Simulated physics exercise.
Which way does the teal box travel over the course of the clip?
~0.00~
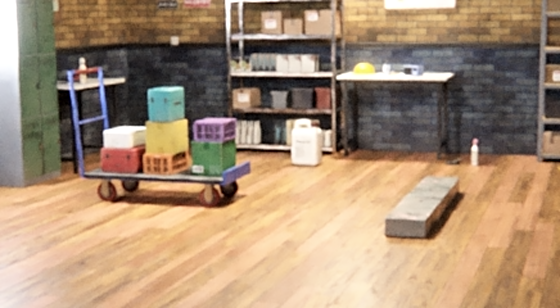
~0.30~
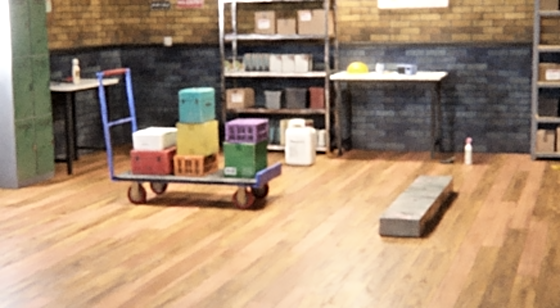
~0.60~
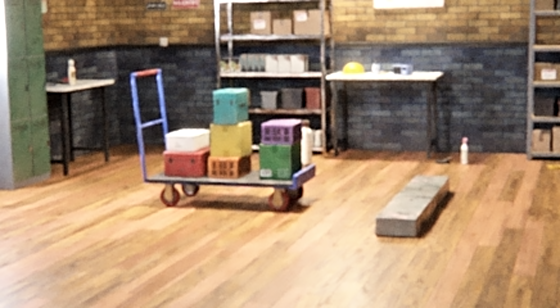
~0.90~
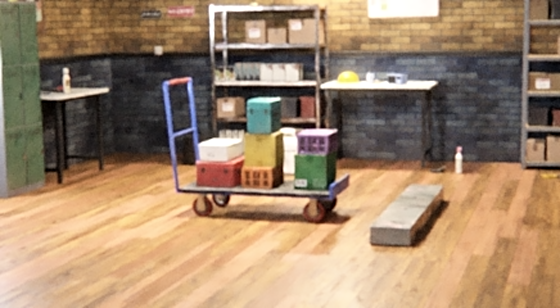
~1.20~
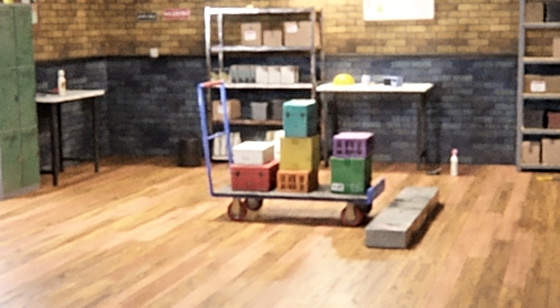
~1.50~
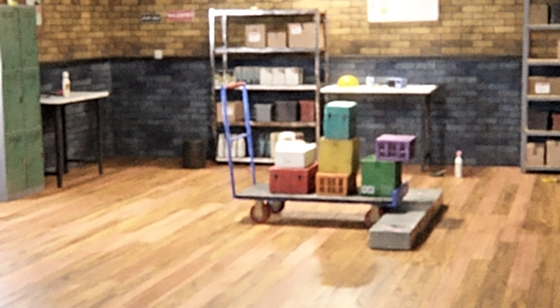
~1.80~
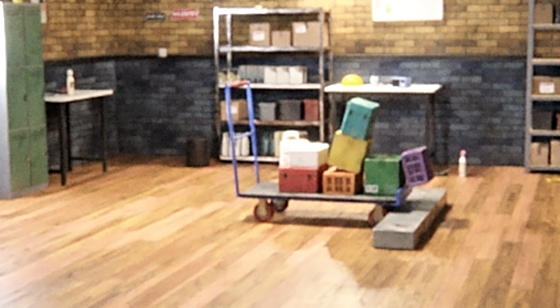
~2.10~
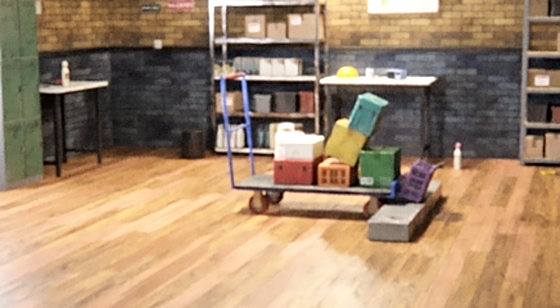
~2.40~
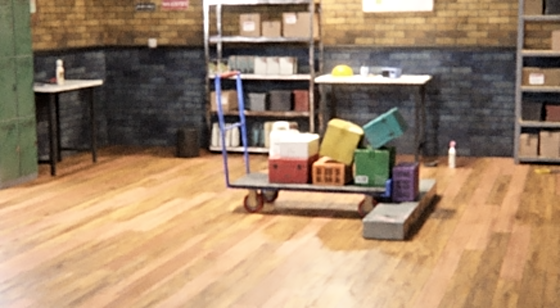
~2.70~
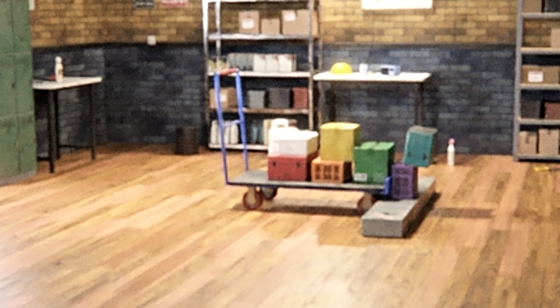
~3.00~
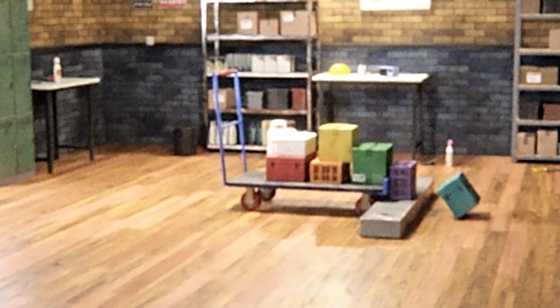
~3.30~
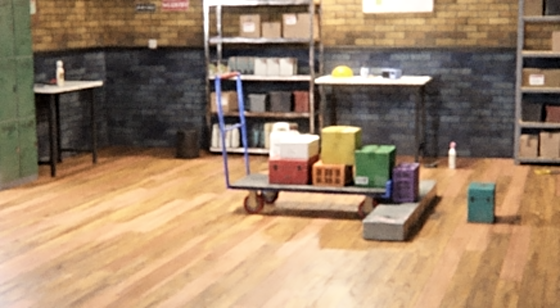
The teal box travels to the right, first riding on the trolley and then tumbling off its front end onto the floor beyond the kerb.
